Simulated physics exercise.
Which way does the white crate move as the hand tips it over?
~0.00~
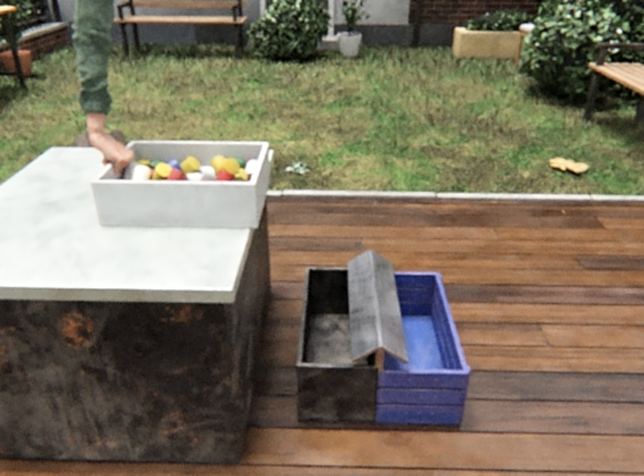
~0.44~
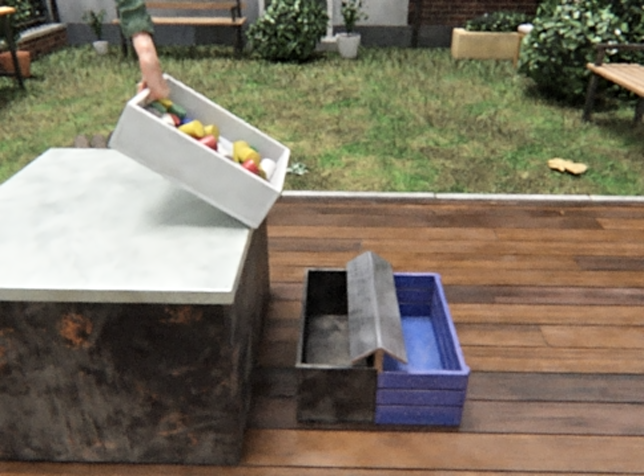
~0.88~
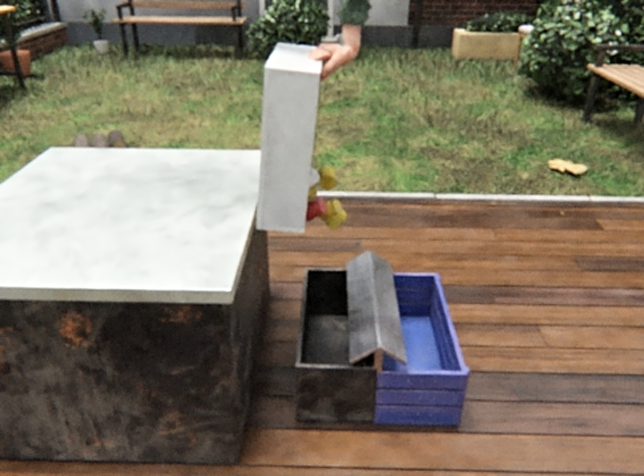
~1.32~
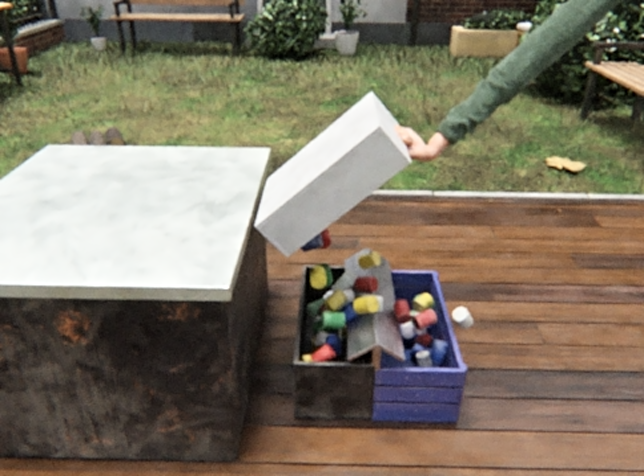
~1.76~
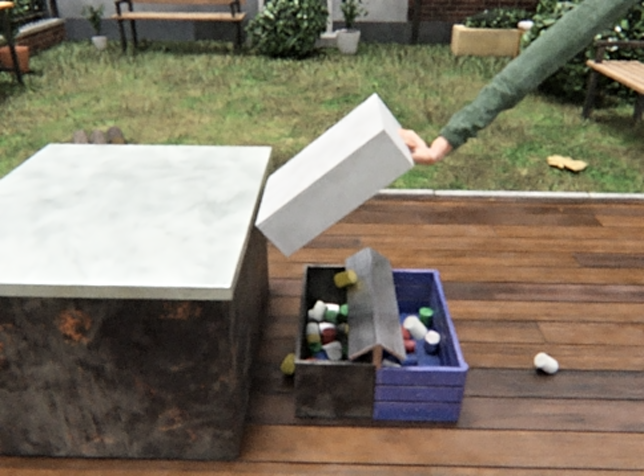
The white crate moves to the right, off the bench top and over towards the bins.
